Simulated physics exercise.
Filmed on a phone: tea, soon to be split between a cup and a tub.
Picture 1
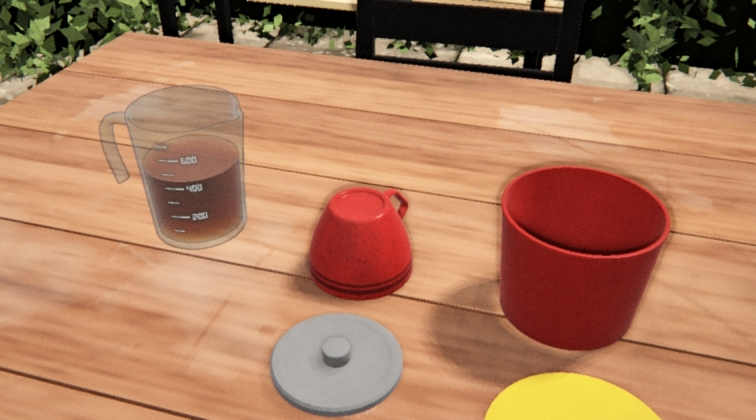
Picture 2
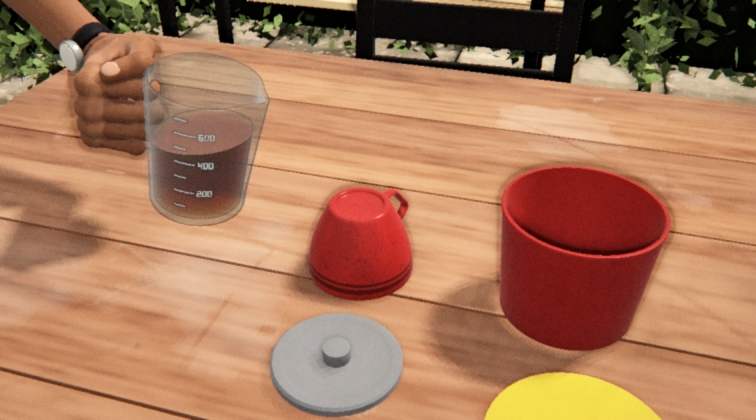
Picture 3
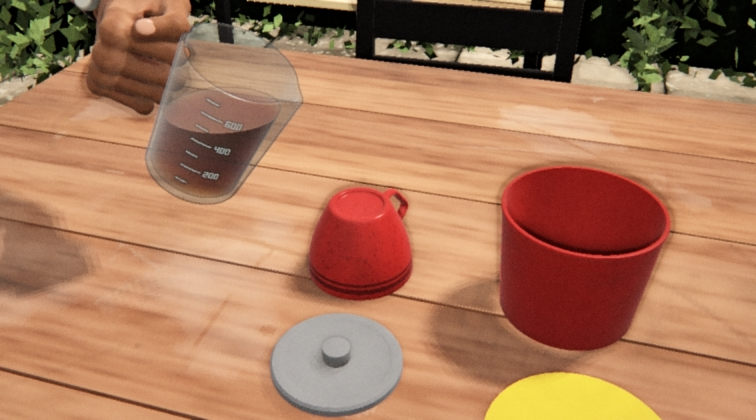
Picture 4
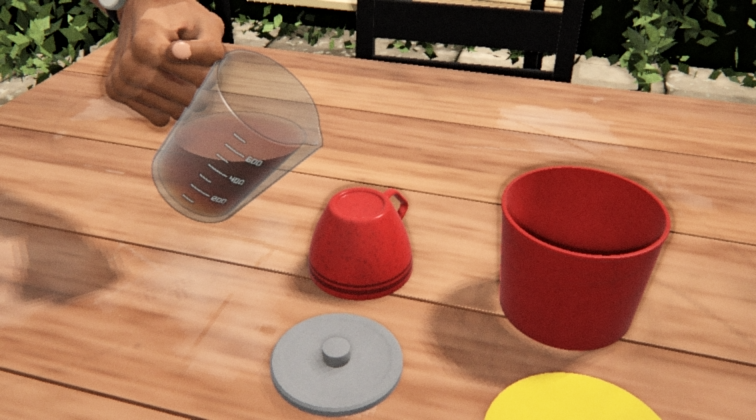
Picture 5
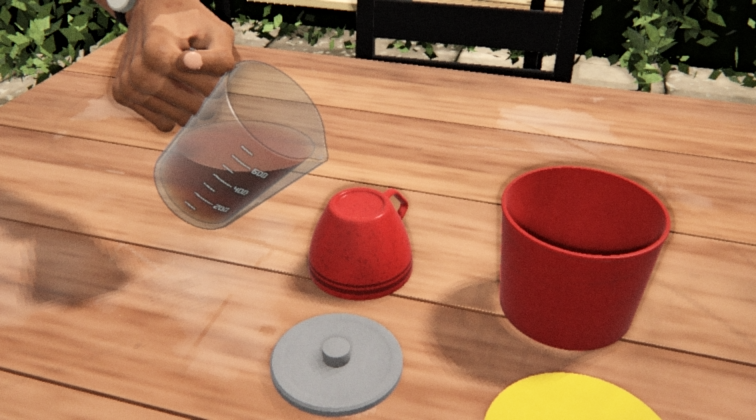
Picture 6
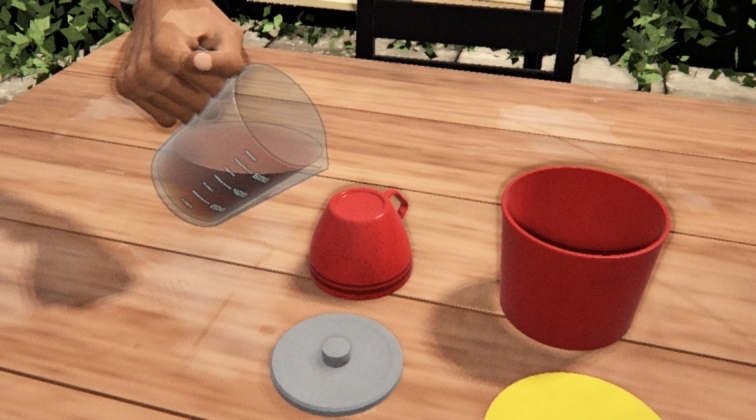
A hand lifts a clear measuring jug of brown liquid and tilts it to the right.
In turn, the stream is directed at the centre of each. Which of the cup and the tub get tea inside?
Result: The cup gets nothing; the tub gets some.
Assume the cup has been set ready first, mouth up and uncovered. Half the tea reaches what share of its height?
About 75 percent of its height.
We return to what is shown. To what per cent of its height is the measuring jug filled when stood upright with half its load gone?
About 30 %.
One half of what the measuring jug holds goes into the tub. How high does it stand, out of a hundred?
The level sits near 20 per cent of the height.
Next, it runs off the upturned base of the cup.
After that, the tea goes into the tub.
Finally, the cup is empty, in a puddle; the tub has its share inside.
